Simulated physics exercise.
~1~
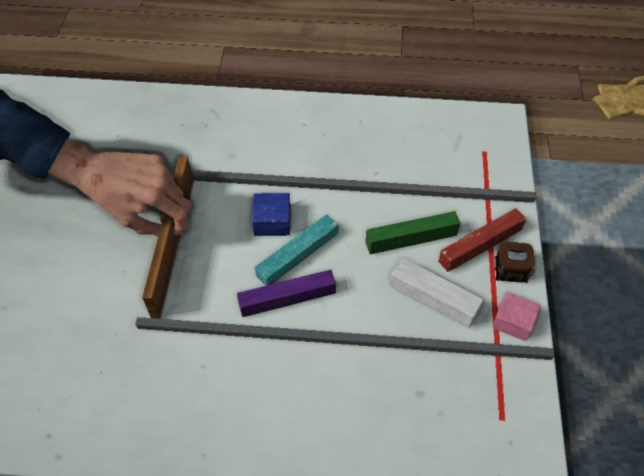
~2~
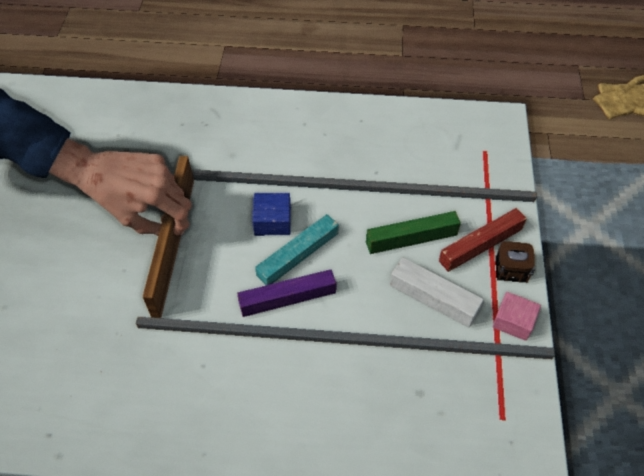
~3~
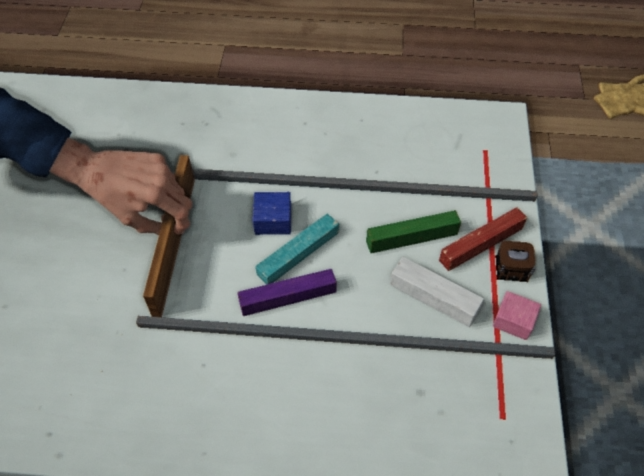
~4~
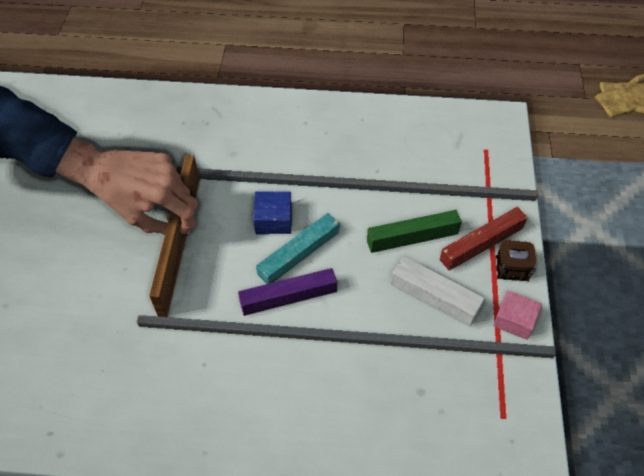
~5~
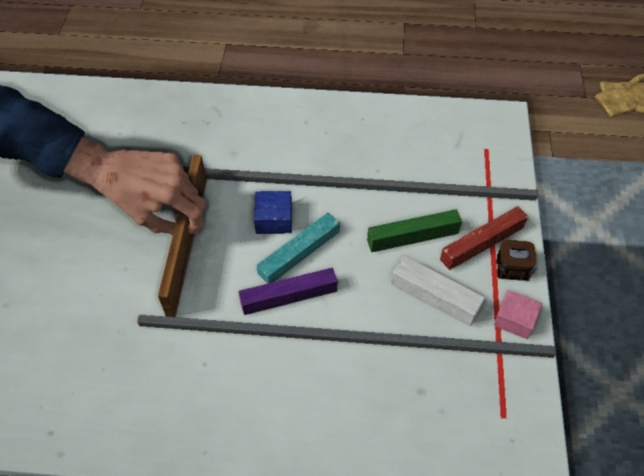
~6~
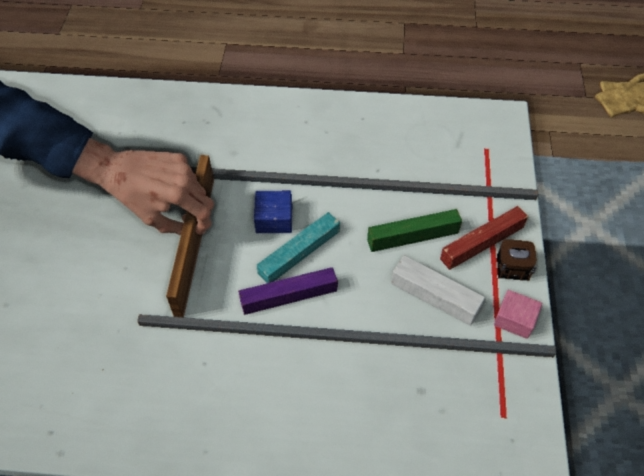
On a pale tabletop, a hand sliding a wooden board slightly right between rails, toward scattered coloured bars and blocks lying still.
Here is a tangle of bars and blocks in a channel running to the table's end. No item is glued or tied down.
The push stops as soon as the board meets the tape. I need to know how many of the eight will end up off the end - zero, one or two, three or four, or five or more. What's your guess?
It sends over the edge more than four pieces.
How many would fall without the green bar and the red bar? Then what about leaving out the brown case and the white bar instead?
3 and 3.
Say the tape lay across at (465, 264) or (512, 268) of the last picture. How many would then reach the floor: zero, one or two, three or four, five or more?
Falls: Either three or four, then five or more.
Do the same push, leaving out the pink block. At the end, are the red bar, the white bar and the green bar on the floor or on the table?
Well, the red bar topples off, the white bar topples off and the green bar topples off.
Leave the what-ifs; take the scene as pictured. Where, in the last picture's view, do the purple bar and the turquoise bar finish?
One is at about (542, 308), the other at about (530, 269).
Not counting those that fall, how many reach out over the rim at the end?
I get 2.
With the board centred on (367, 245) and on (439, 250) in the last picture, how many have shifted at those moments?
The count reaches 6 first and 8 second.
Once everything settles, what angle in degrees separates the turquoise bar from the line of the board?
About 30°.
Early on, none off yet; brown case at rest near (516, 260); pink block at rest near (518, 314); red bar at rest near (484, 238).
A while later, none off yet; brown case at rest near (516, 260); pink block travelled a little near (537, 319); red bar at rest near (484, 238).
Further along, one off so far; brown case travelled about its own width near (549, 271); pink block in the air near (511, 460); red bar travelled a little near (539, 235).
Finally, the number that fall off is five or more; lost, green bar, white bar, red bar, pink block and brown case.
